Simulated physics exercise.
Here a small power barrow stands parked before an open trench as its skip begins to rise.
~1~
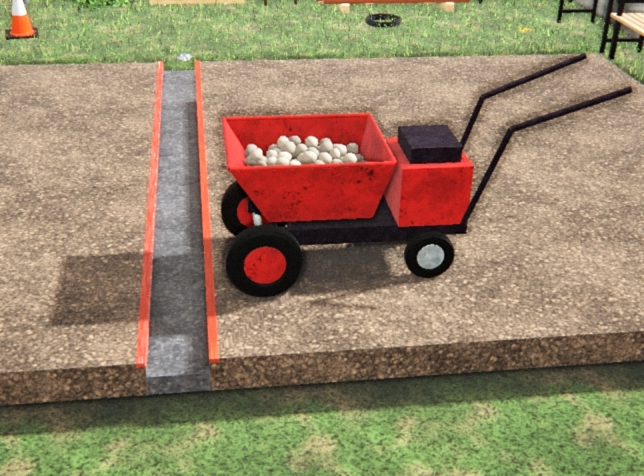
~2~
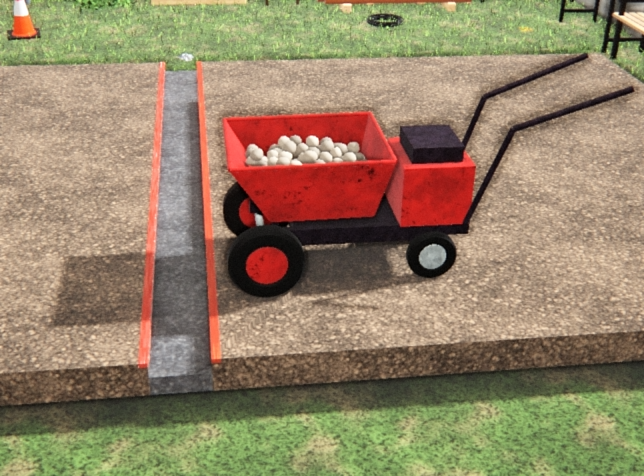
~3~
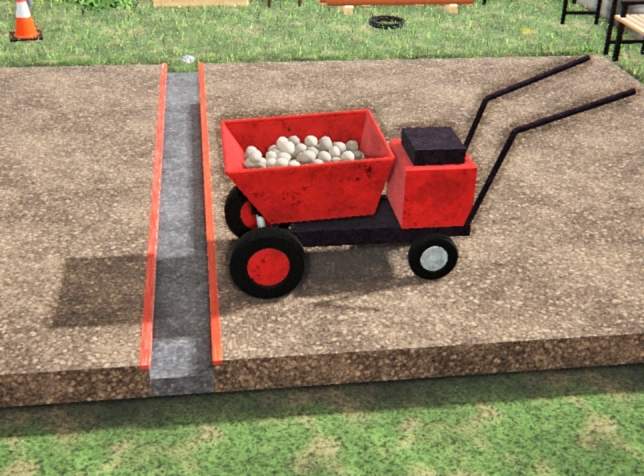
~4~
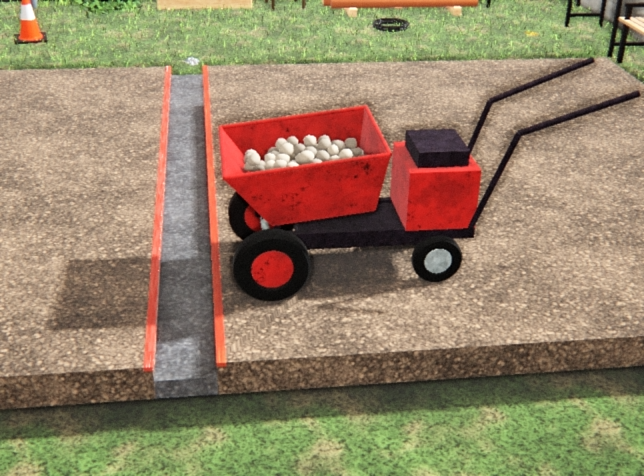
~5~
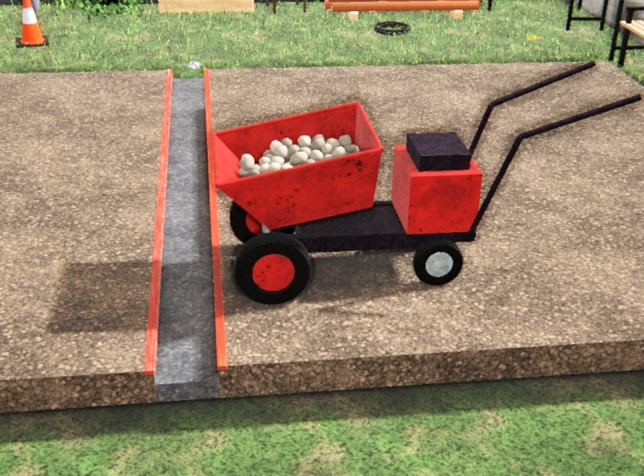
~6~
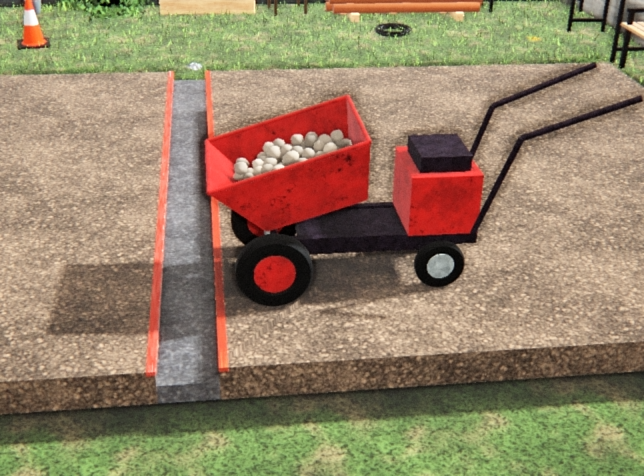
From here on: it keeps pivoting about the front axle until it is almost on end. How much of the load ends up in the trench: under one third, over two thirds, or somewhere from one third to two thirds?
By the look of it, the trench catches a lesser share, below one-third.
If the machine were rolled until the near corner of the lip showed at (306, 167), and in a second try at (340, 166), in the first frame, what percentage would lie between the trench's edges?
Roughly 60 and 30 percent respectively.
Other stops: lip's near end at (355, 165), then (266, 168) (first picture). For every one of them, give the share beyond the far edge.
0 and 20 in a hundred, in that order.
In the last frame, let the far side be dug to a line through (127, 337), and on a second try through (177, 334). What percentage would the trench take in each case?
Lab note: Case 1 around 40 %, case 2 0 %.
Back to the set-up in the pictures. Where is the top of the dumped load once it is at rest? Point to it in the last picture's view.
Around (129, 264).
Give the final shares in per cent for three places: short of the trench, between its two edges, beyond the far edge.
Roughly, short 0 per cent, between 10 per cent and beyond 65 per cent.
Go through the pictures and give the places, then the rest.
In the first picture, lip of the skip at (230, 170), level; top of the load at (304, 159), river pebbles; first edge of the trench at (212, 323); far edge at (143, 327), the trench under half as wide as the skip, and shallow for its width.
In the second picture, lip of the skip at (230, 170), level; top of the load at (305, 159).
In the third picture, lip of the skip at (228, 174), tipped barely; top of the load at (322, 157).
In the fourth picture, lip of the skip at (225, 179), tipped a little; top of the load at (321, 156).
In the fifth picture, lip of the skip at (218, 186), tipped a little; top of the load at (326, 161).
In the sixth picture, lip of the skip at (209, 193), tipped clearly; top of the load at (318, 158); first edge of the trench at (222, 332); far edge at (153, 336).
Soon after the last picture, skip tipped steeply; all in the skip.
A little later, skip tipped right over; most in the skip; a stray few in or heaped over the trench; about a quarter beyond it.
Later still, skip tipped right over; about a quarter in the skip; a small part in or heaped over the trench; about two thirds beyond it.
At rest, skip tipped right over; about a quarter in the skip; a small part in or heaped over the trench; about two thirds beyond it.
